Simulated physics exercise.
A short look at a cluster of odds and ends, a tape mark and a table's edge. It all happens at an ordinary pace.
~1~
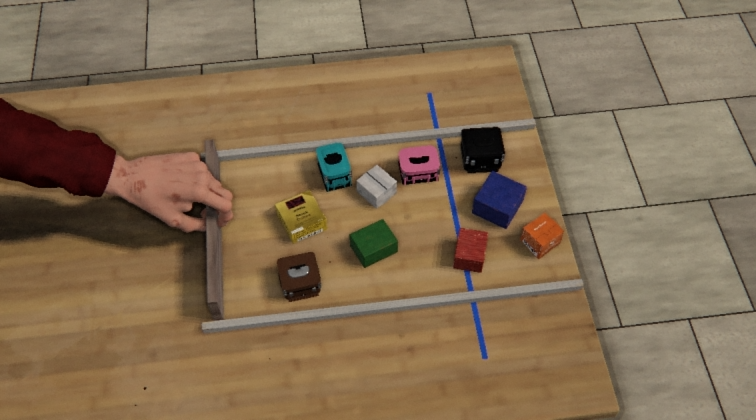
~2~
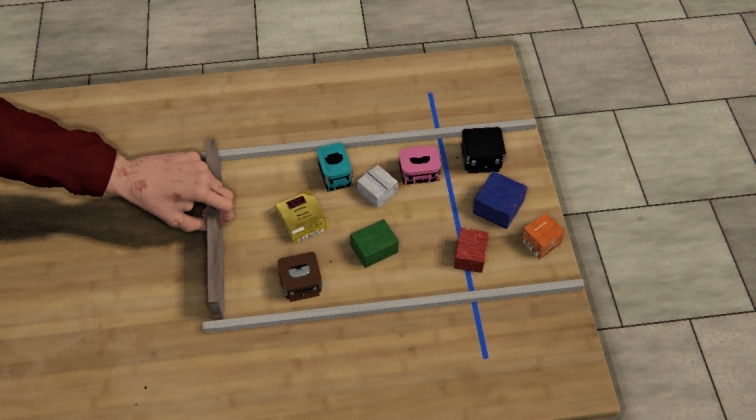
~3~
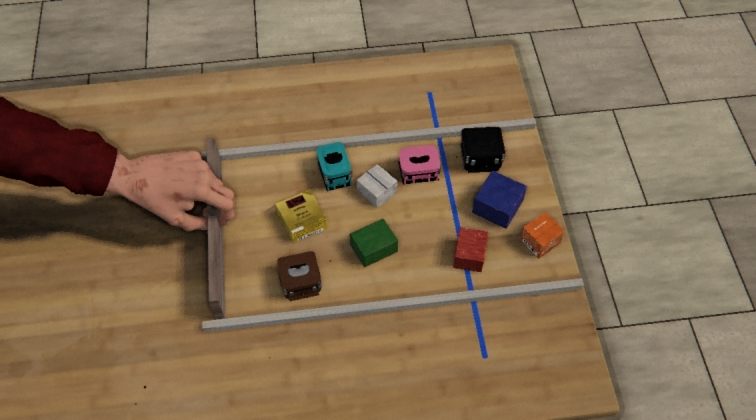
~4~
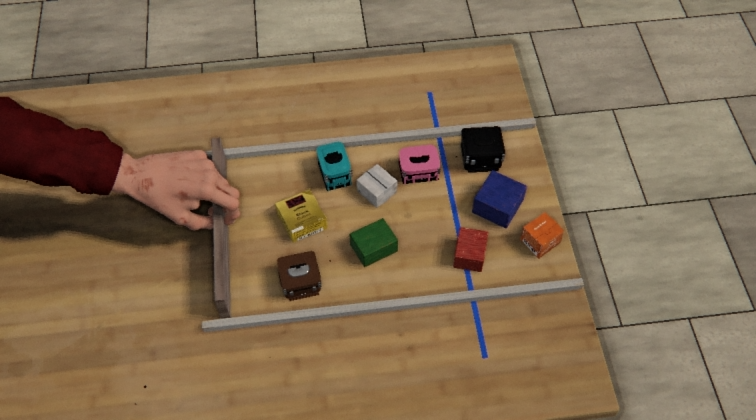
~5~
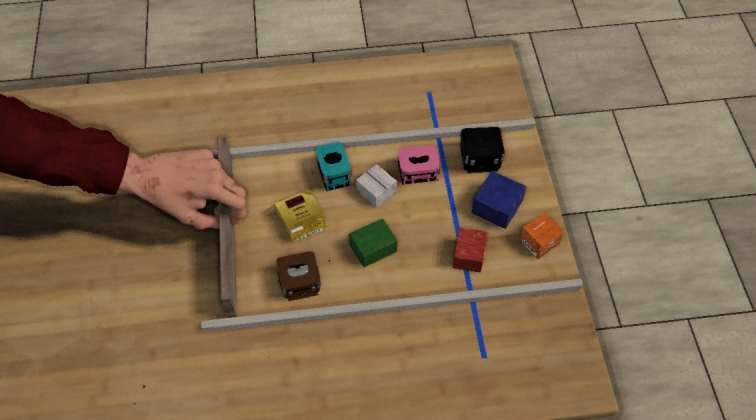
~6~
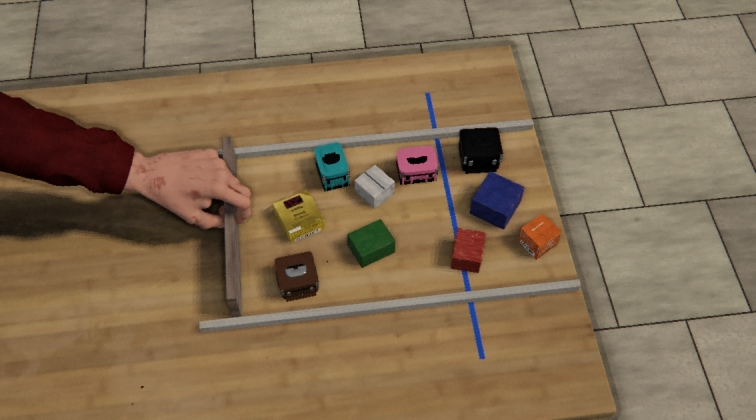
At first, a hand holds a wooden board at the left end of two pale rails, with ten colourful boxes and blocks scattered between them, some beyond a blue tape line. Then the hand slides the board slightly right toward the boxes, which stay in place, untouched.
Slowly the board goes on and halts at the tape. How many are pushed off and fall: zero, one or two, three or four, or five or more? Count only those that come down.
In the end the number that fall off is zero.
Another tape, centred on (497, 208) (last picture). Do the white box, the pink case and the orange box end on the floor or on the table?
The white box does not fall; the pink case remains up; the orange box comes down.
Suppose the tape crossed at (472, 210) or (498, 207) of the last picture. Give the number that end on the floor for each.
Try by try, 0 and 3.
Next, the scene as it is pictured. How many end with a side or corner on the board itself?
It touches 3.
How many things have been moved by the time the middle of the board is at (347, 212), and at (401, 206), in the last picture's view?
The counts are 6 and 7.
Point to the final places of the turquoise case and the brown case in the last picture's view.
Near (456, 155) and (483, 262).
A little later, none off yet; orange box at rest near (540, 236); blue block at rest near (497, 200); black case at rest near (480, 150).
When it is over, the number that fall off is zero.
